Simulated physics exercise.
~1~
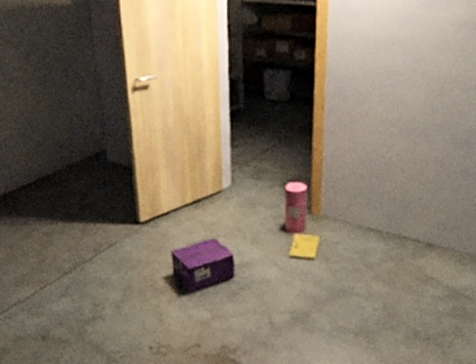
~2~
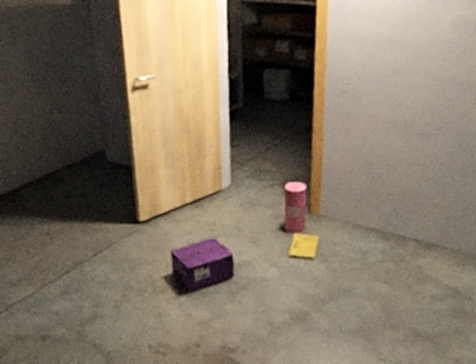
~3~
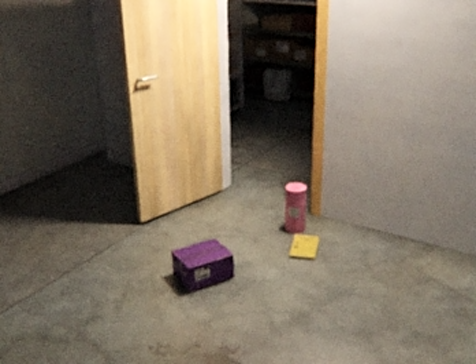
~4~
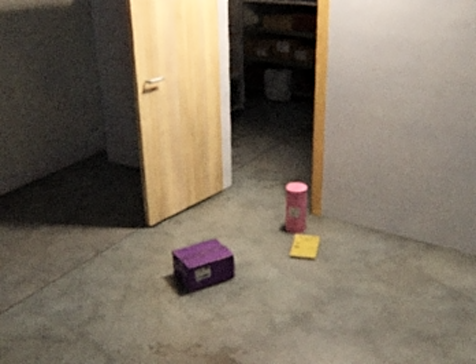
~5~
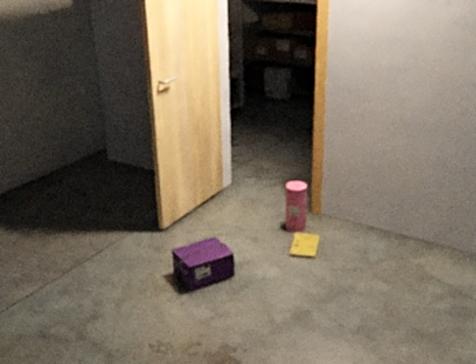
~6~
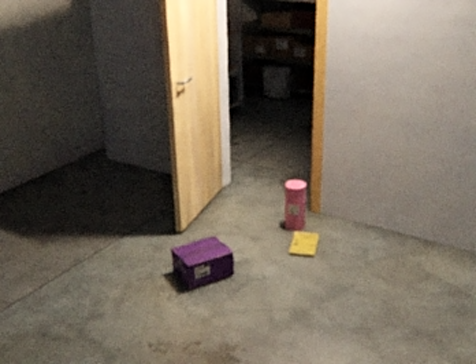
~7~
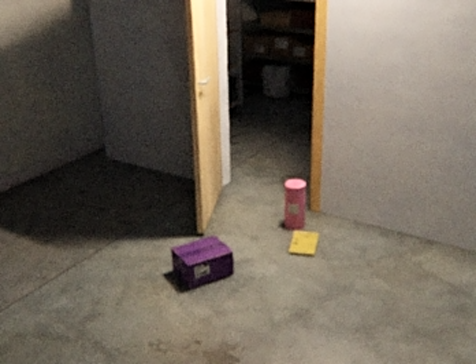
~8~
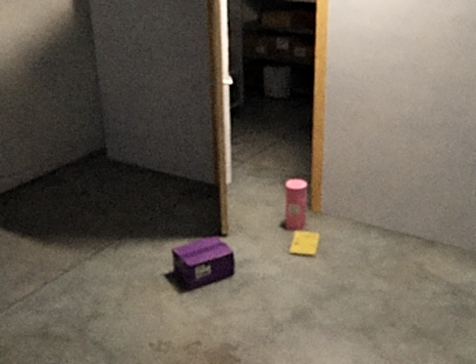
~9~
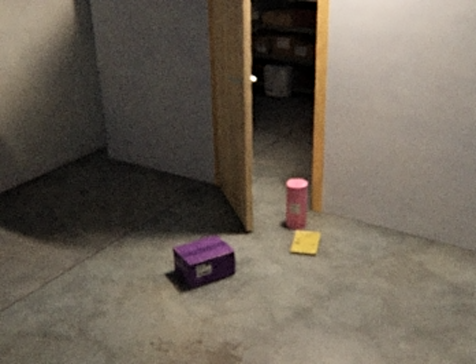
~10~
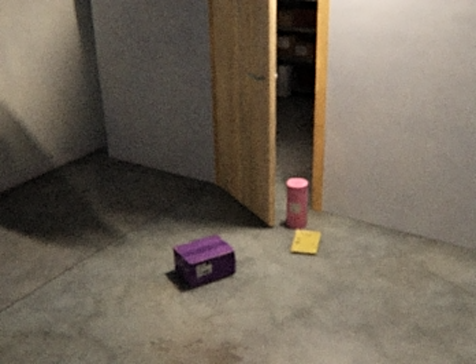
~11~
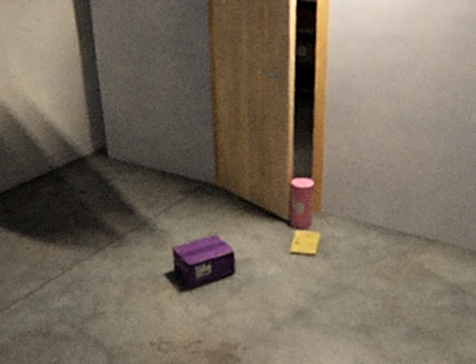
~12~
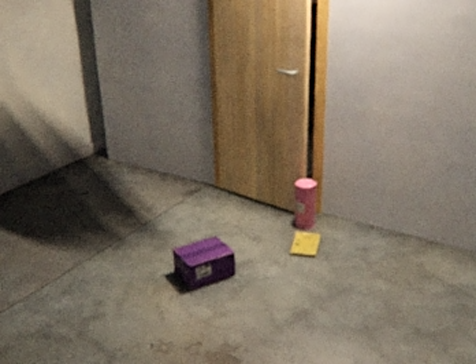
The video shows a wooden door swinging towards its frame in a dim room, with a purple box and a yellow book lying still on the floor. The door's edge reaches an upright pink canister, which shifts slightly right, and the door ends almost shut with a narrow gap left.
